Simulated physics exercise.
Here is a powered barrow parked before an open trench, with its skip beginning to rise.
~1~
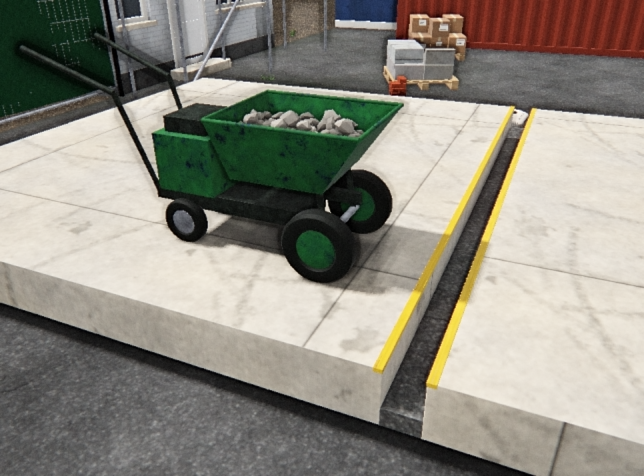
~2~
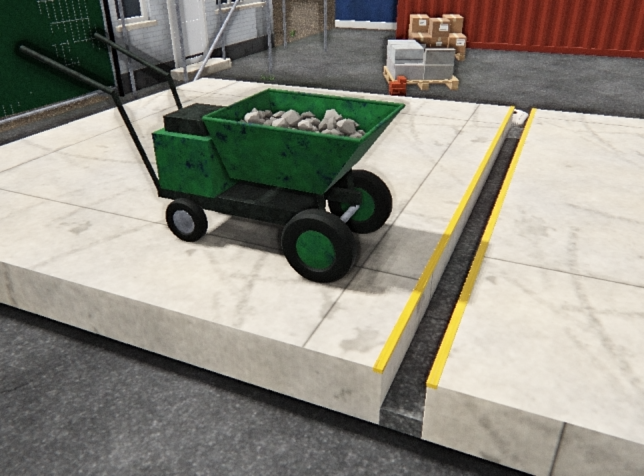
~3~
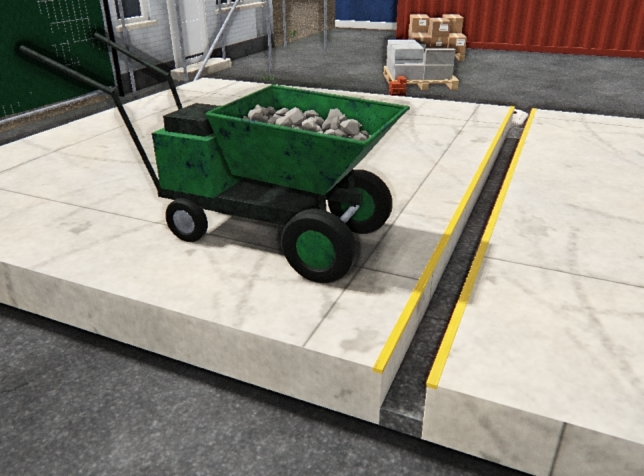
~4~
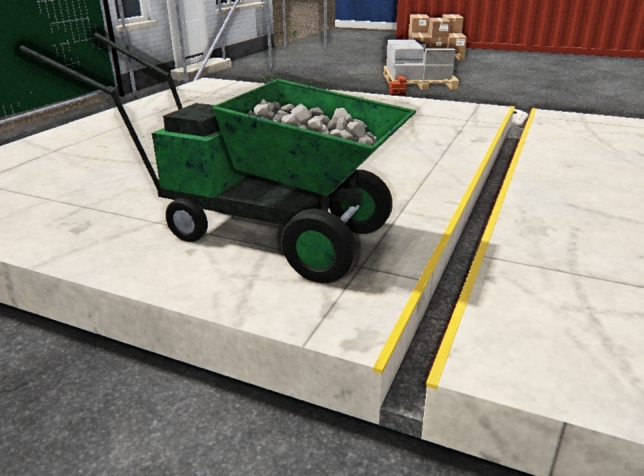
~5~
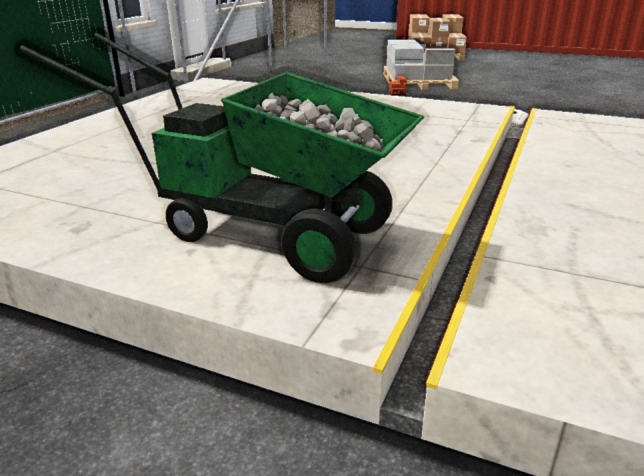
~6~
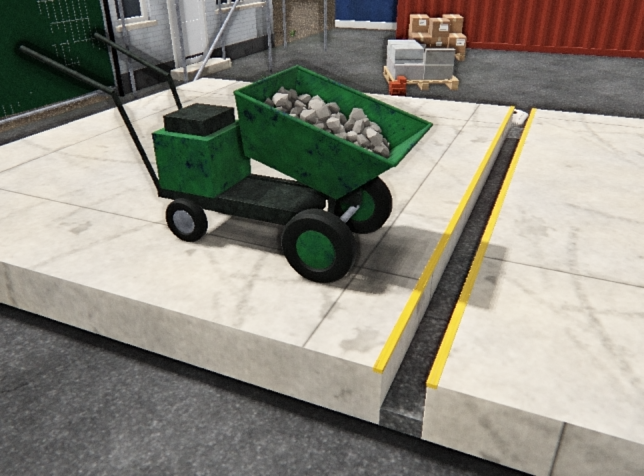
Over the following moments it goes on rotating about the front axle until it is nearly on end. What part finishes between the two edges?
Inside: The lesser amount.
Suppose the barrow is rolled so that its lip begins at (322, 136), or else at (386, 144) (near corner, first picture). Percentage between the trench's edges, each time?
You'd see around 70 per cent the first time and around 0 per cent the second.
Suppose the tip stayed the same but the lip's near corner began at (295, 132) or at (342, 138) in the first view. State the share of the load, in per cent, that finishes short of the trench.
The first spot yields roughly 30 percent, the second roughly 0 percent.
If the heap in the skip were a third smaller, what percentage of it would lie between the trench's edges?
It would be around 30 per cent.
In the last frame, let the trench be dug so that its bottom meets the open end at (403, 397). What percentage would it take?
Something close to 20 per cent.
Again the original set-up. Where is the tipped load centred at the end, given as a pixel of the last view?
Resting centre, last frame: Roughly (492, 280).
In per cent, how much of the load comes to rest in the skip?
Near 15 %.
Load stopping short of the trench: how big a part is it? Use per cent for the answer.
Roughly 0 per cent of the load.
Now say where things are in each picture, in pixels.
In the first picture, lip of the skip at (359, 140), level; top of the load at (292, 131), broken stones; first edge of the trench at (398, 328); far edge at (448, 341), the trench under half as wide as the skip, and about as deep as wide.
In the second picture, lip of the skip at (361, 141), level; top of the load at (293, 131).
In the third picture, lip of the skip at (366, 144), tipped barely; top of the load at (296, 123).
In the fourth picture, lip of the skip at (374, 149), tipped a little; top of the load at (285, 121).
In the fifth picture, lip of the skip at (383, 156), tipped a little; top of the load at (293, 117).
In the sixth picture, lip of the skip at (394, 165), tipped clearly; top of the load at (283, 114); first edge of the trench at (398, 328); far edge at (448, 341).
Soon after the last picture, skip tipped steeply; all in the skip.
A little later, skip tipped steeply; most in the skip; a stray few in or heaped over the trench; a small part beyond it; a stray few falling.
Later still, skip tipped right over; about a quarter in the skip; a small part in or heaped over the trench; about half beyond it.
By the end, skip tipped right over; about a quarter in the skip; about a quarter in or heaped over the trench; about two thirds beyond it.
